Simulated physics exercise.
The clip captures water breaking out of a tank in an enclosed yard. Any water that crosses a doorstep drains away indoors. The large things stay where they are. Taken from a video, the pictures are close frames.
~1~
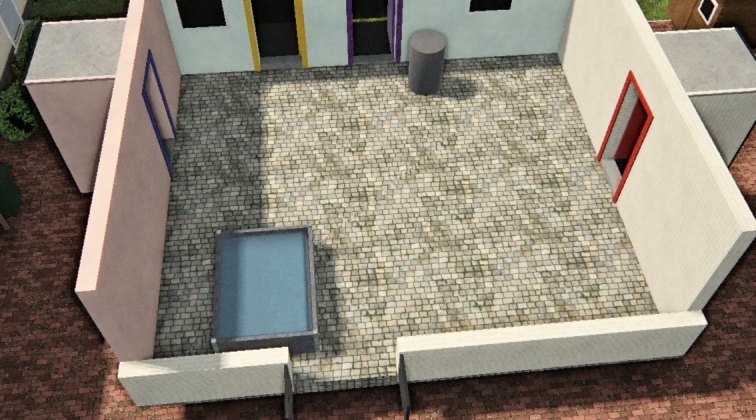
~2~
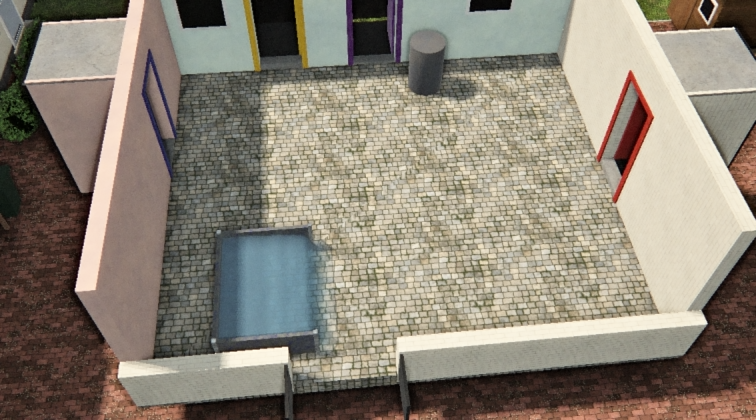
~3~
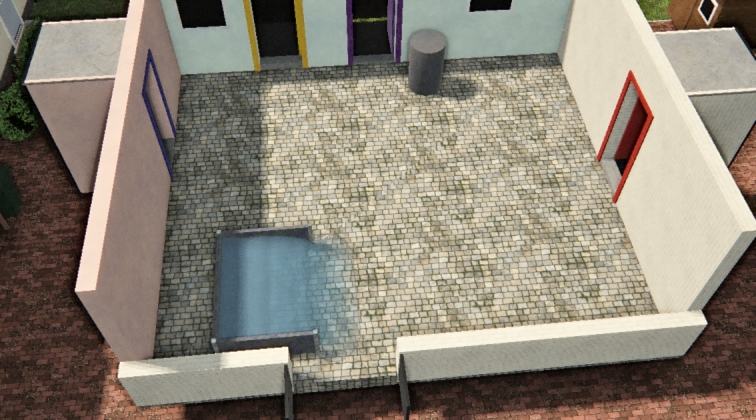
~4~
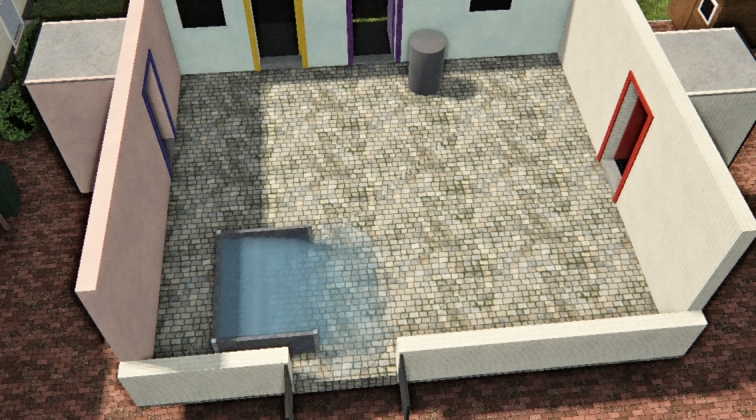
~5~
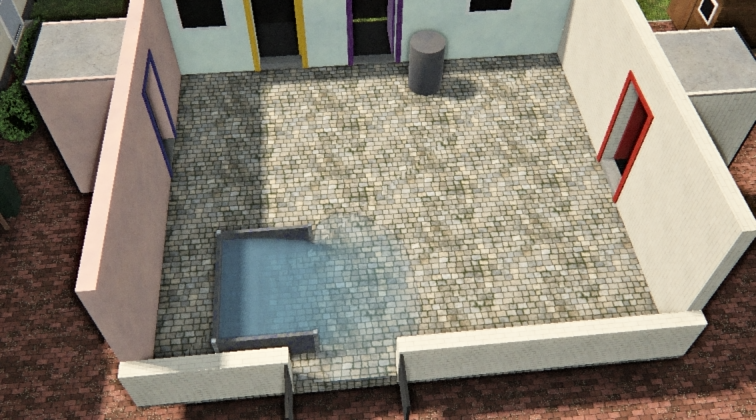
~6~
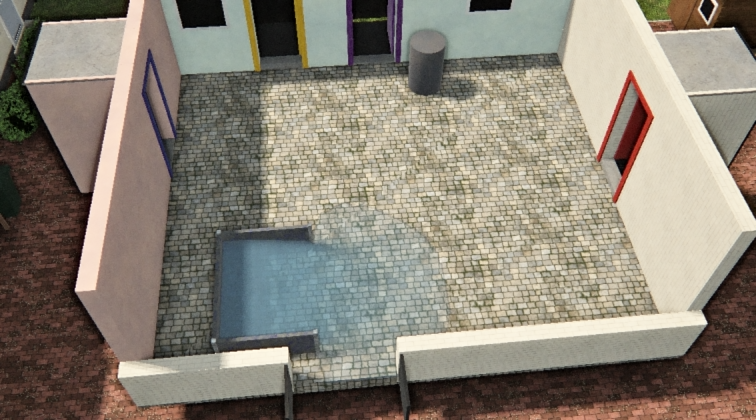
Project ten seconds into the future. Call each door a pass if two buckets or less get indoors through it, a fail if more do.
Yellow door: Pass, blue door: Pass, purple door: Pass, red door: Pass.
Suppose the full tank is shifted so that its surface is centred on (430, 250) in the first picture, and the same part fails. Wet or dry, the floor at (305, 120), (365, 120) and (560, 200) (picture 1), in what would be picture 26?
Points in order: Not reached; not reached; inundated.
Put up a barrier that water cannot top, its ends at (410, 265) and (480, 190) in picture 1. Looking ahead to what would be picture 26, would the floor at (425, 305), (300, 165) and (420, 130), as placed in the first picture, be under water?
Taking the points in order, they are inundated, high and dry and inundated.
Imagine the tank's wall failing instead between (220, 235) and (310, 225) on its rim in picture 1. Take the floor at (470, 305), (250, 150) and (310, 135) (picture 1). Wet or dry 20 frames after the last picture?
Untouched, submerged, submerged.
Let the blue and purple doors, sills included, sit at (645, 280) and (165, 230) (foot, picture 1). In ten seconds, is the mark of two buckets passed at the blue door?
One by one: Blue door lets more in.
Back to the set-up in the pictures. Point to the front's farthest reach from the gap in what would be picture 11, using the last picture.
Front's tip: Near (566, 304).
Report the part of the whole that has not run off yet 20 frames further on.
94 in a hundred.
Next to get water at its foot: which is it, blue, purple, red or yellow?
Looks like the red-painted one gets there first.
A moment on, water covers 20 % of the floor; the yellow door not reached, the blue door not reached, the purple door not reached, the red door not reached.
Next, water covers 35 % of the floor; the yellow door not reached, the blue door not reached, the purple door not reached, the red door not reached.
Then, water covers 40 % of the floor; the yellow door not reached, the blue door not reached, the purple door not reached, the red door wet at the sill, nothing in.
Later, water covers 40 % of the floor; the yellow door not reached, the blue door not reached, the purple door not reached, the red door wet at the sill, nothing in.
In the end, water covers 65 % of the floor; the yellow door not reached, the blue door not reached, the purple door wet at the sill, nothing in, the red door wet at the sill, nothing in.
